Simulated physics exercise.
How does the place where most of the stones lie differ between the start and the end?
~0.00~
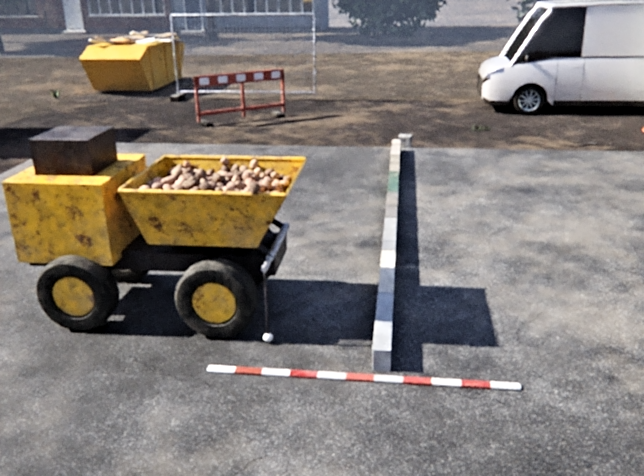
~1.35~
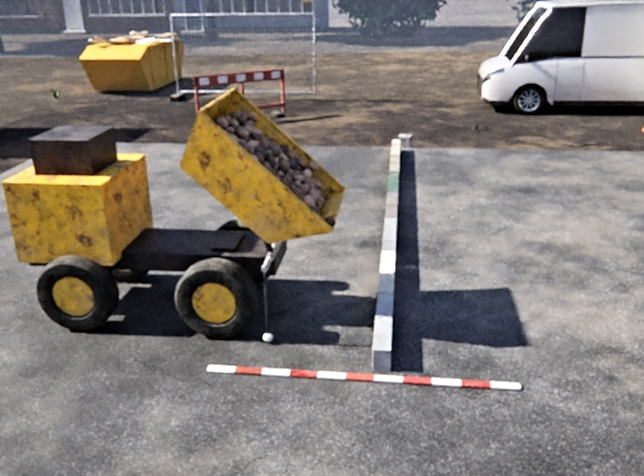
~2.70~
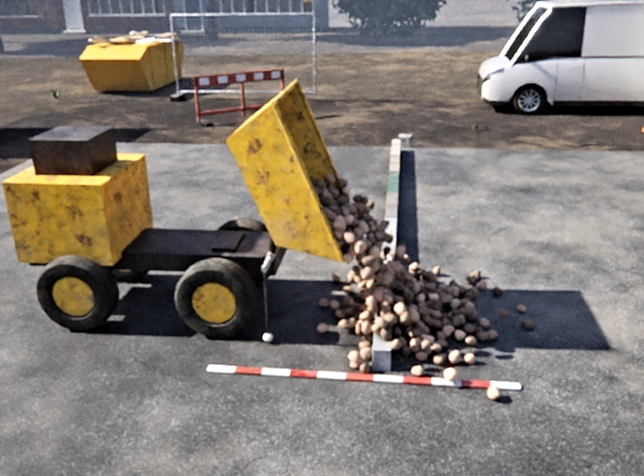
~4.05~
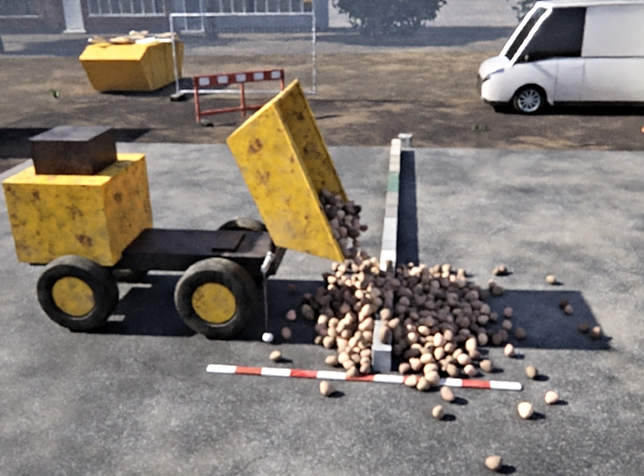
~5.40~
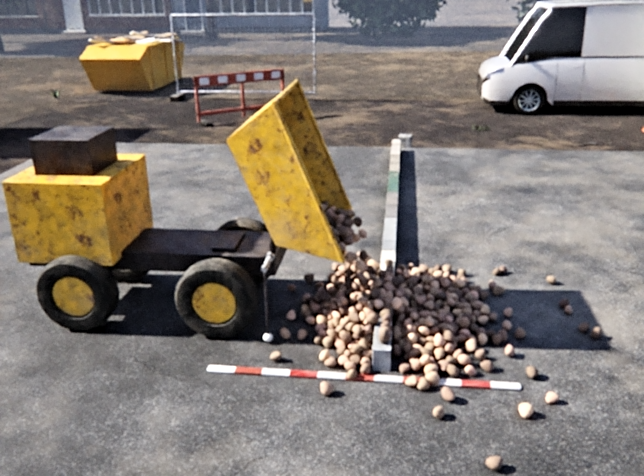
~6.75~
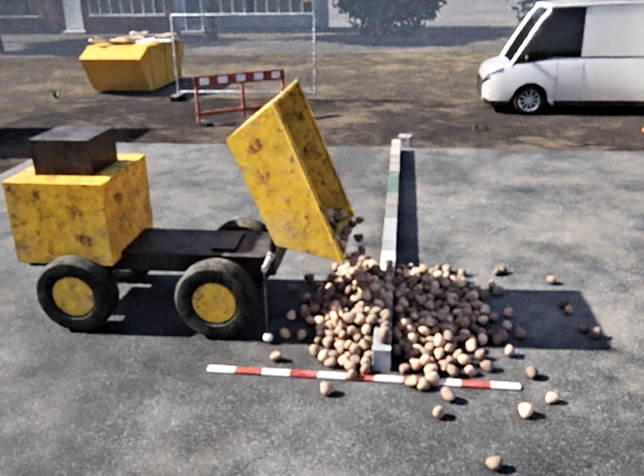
At the start the stones are all up in the skip of the yellow dumper. By the end most of them lie lower and farther right, in a heap on the ground on both sides of the kerb, with only a few left at the lip of the skip.
